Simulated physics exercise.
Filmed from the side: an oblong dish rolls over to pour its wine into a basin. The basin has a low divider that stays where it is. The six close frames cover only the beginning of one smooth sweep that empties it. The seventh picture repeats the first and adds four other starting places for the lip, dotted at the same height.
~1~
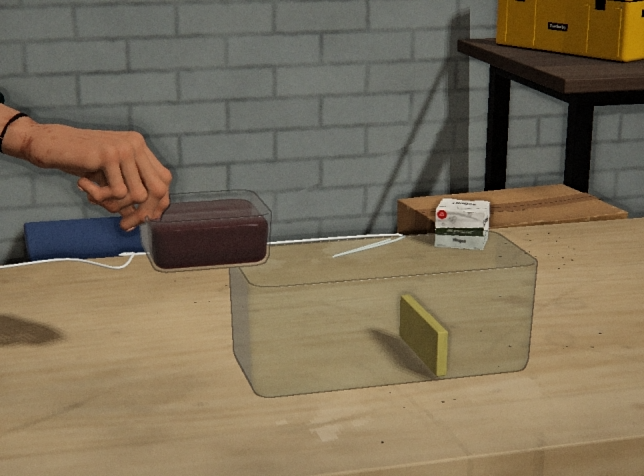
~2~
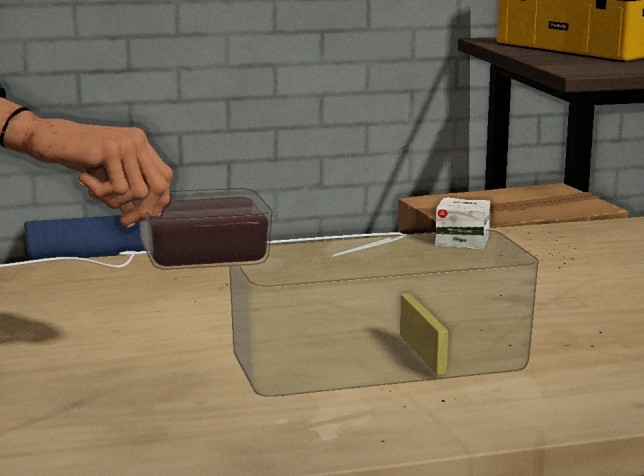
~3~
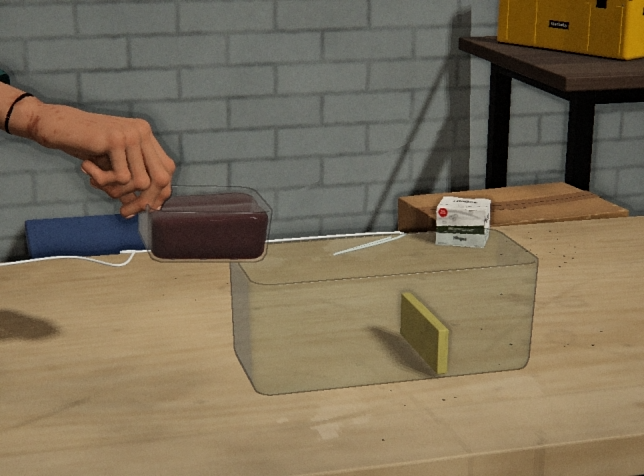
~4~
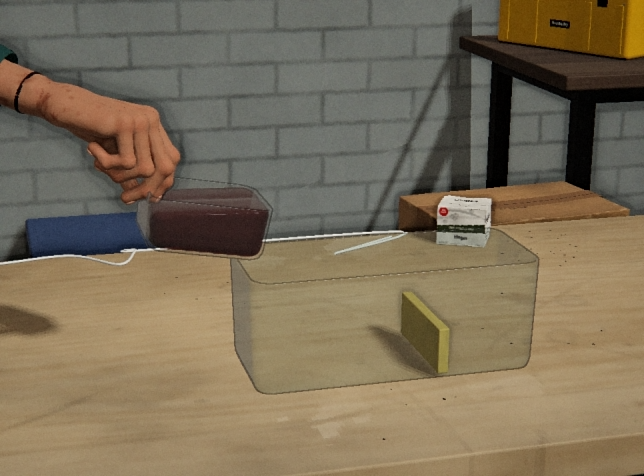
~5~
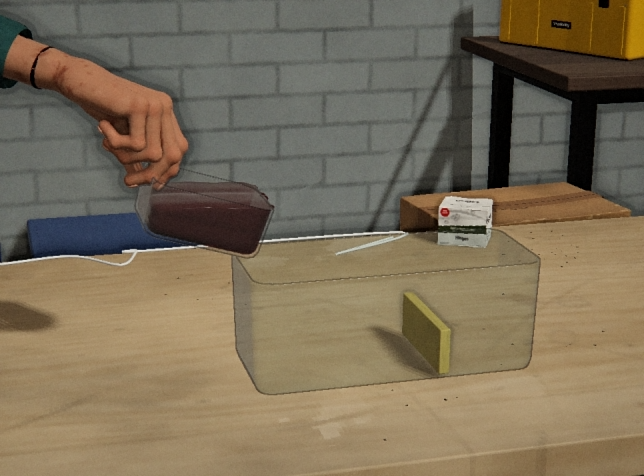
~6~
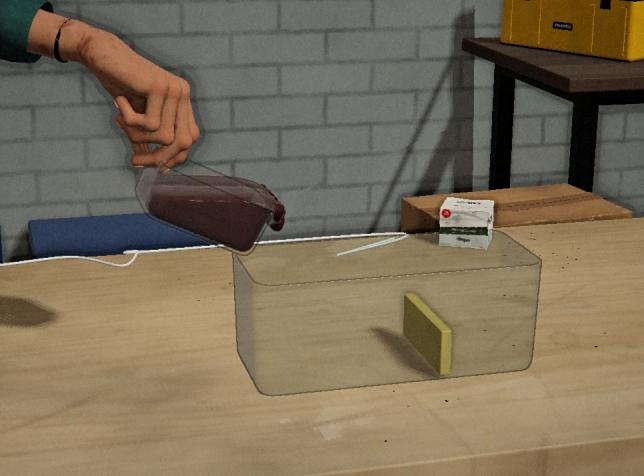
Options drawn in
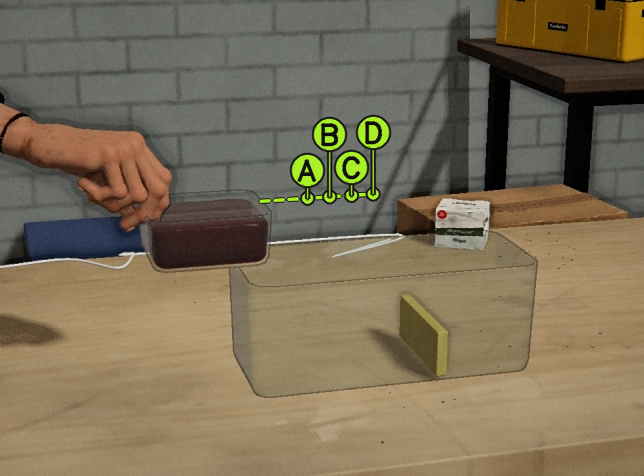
A hand with a dark wristband holds a clear oblong dish of dark red wine, seen from the side above a wooden workbench before a grey brick wall. Right of it sits a transparent basin with a yellow block, near a small white box, a blue roll and a yellow case. The hand lifts the dish's left end, tilting it rightward until wine bulges over the lip.
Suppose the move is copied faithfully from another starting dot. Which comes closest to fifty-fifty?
Take C.
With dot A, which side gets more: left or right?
The left side.
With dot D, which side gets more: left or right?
The right one.
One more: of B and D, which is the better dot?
The answer is D.
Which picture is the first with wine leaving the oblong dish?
Picture 5.
On the marked copy, A at (307, 198); B at (329, 196); C at (351, 195); D at (373, 194).
If A is chosen, about 98 % ends left of the wall and 1 % right of it.
If B is chosen, about 92 % ends left of the wall and 7 % right of it.
If C is chosen, about 47 % ends left of the wall and 52 % right of it.
If D is chosen, about 25 % ends left of the wall and 75 % right of it.
